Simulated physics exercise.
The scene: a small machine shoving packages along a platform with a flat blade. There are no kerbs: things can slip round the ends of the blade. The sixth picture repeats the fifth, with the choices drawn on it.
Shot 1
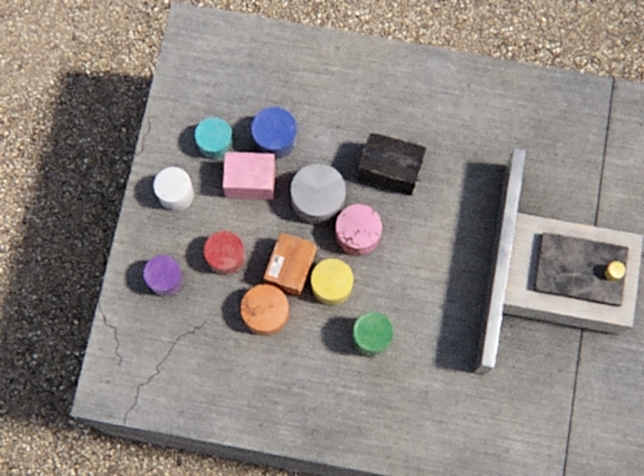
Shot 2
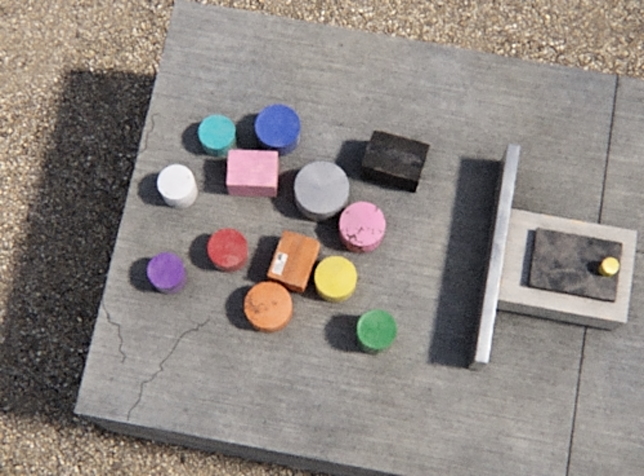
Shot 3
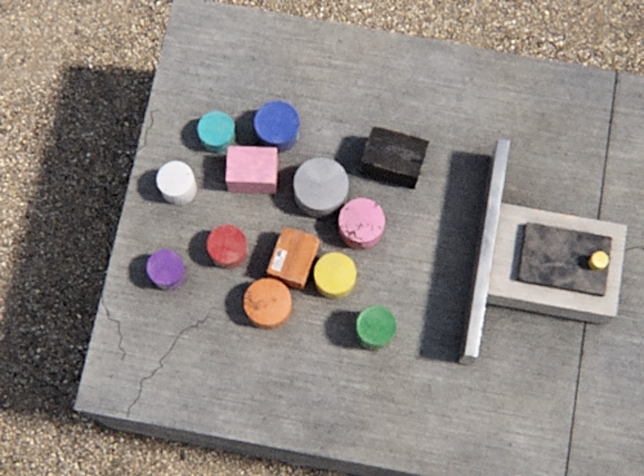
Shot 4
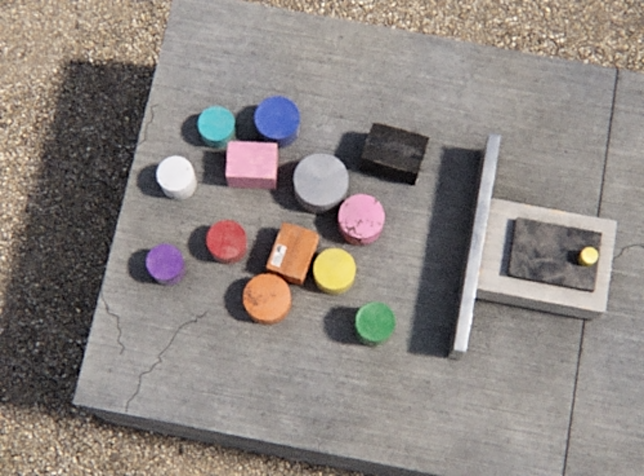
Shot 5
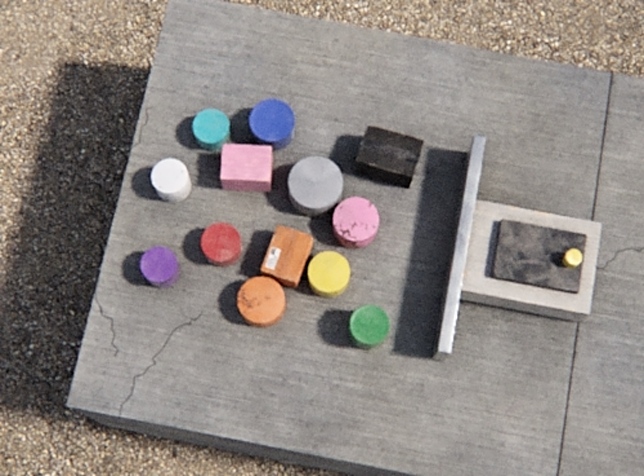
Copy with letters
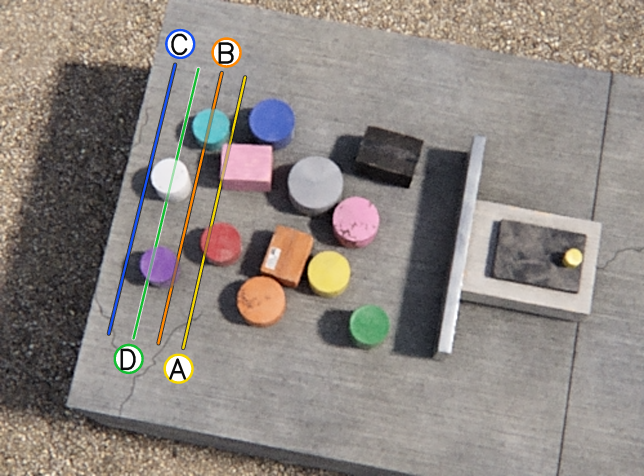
A small machine with a flat blade moves slowly left toward colourful packages that stay still.
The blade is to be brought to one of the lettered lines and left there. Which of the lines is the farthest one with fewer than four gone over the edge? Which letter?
A is the last line within the limit.
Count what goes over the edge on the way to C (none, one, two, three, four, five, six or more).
By then, six or more.
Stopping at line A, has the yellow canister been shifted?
By then, yes.
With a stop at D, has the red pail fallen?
Yes.
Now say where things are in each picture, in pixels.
Blue pail (275, 134); turquoise pail (214, 139); grey canister (318, 195), in the first picture.
Robot (569, 263); orange parcel (294, 262), in the second picture.
Robot (559, 258); white canister (177, 184), in the third picture.
Robot (548, 253); orange canister (268, 299), in the fourth picture.
Robot (533, 254); pink crate (247, 168); green pail (369, 328); purple pail (161, 268), in the fifth picture.
On the marked copy, A at (215, 208); B at (191, 204); C at (143, 195); D at (167, 199).
With A. Early on, robot (443, 237); green pail (328, 321); black box (350, 152).
Further on, robot (353, 220); turquoise pail (184, 94); pink crate (190, 140).
At the end, robot (286, 208); white canister over the edge; turquoise pail over the edge; two fallen.
As for the rest, B drops five; C drops ten; D drops eight.
